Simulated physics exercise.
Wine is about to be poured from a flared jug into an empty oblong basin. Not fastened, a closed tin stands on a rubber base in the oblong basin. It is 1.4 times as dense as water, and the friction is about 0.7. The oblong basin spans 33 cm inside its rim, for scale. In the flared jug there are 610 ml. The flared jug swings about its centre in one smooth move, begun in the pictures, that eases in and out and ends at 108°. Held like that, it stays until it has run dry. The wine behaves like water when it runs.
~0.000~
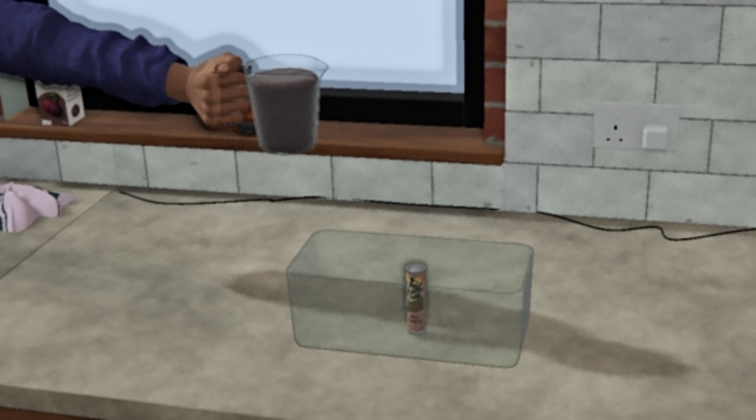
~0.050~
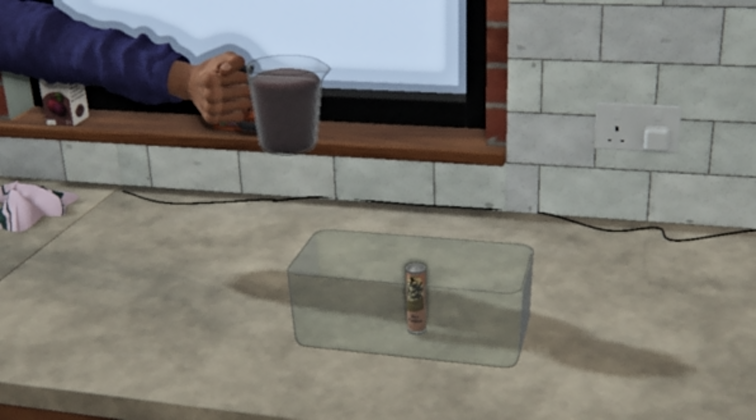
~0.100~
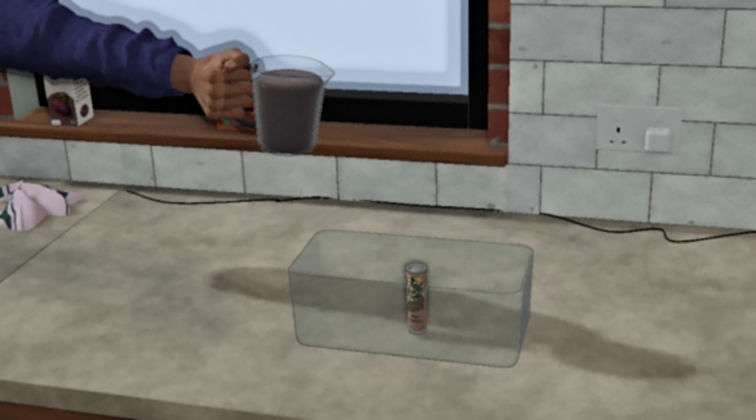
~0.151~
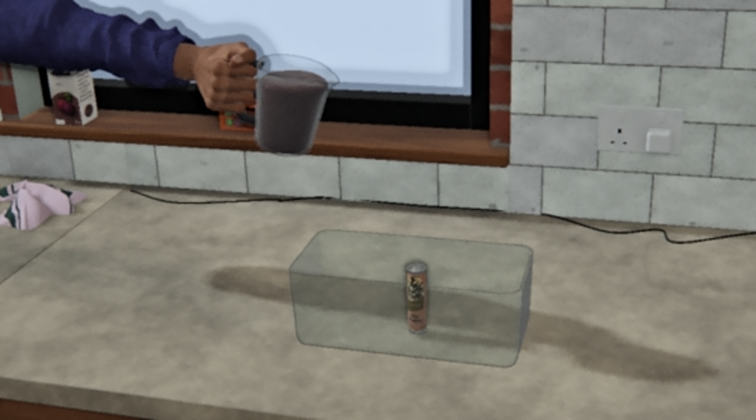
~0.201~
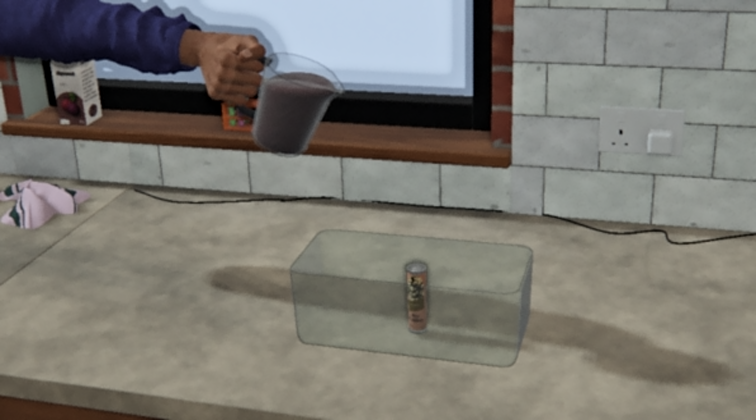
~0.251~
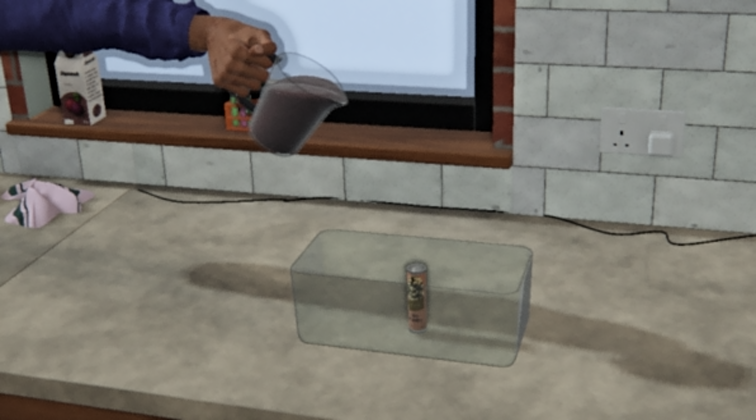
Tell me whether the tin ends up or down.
Down.
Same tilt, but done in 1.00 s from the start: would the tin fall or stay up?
So the tin will tip over.
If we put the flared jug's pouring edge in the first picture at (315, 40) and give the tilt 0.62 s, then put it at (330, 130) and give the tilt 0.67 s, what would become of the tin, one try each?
First it tips over; then it stays on its base.
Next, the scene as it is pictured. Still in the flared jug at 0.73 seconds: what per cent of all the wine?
I'd say some 10 per cent remains.
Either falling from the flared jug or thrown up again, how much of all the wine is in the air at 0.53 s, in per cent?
Roughly 38 %.
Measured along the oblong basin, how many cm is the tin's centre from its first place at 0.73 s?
It has moved some 3 cm.
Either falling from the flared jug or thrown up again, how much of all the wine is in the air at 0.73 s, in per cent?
Near 26 percent.
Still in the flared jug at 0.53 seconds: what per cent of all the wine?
About 52 percent.
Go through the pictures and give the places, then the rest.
Tilt 0°; pouring edge (328, 67); surface from (253, 75) to (319, 77); the oblong basin's rim runs from (301, 252) to (528, 270); the tin's top is at (415, 271), in the first picture.
Tilt 1°; pouring edge (330, 69); surface from (255, 75) to (320, 79), in the second picture.
Tilt 6°; pouring edge (334, 74); surface from (259, 74) to (324, 81), in the third picture.
Tilt 13°; pouring edge (339, 81); surface from (263, 76) to (329, 84), in the fourth picture.
Tilt 22°; pouring edge (344, 91); surface from (267, 80) to (337, 87), in the fifth picture.
Tilt 33°; pouring edge (348, 103); surface from (266, 91) to (344, 95); 1 per cent is over the edge, in the sixth picture.
By 0.53 s the tilt is 96° and 53 per cent is still to pour; the tin stands where it began.
By 0.73 s the tilt is 108° and 9 per cent is still to pour; the tin leans 7°.
By 0.94 s the tilt is 108° and 0 per cent is still to pour; the tin lies on its side.
By 1.17 s the tilt is 108° and 0 per cent is still to pour; the tin lies on its side.
At rest the tin lies on its side.
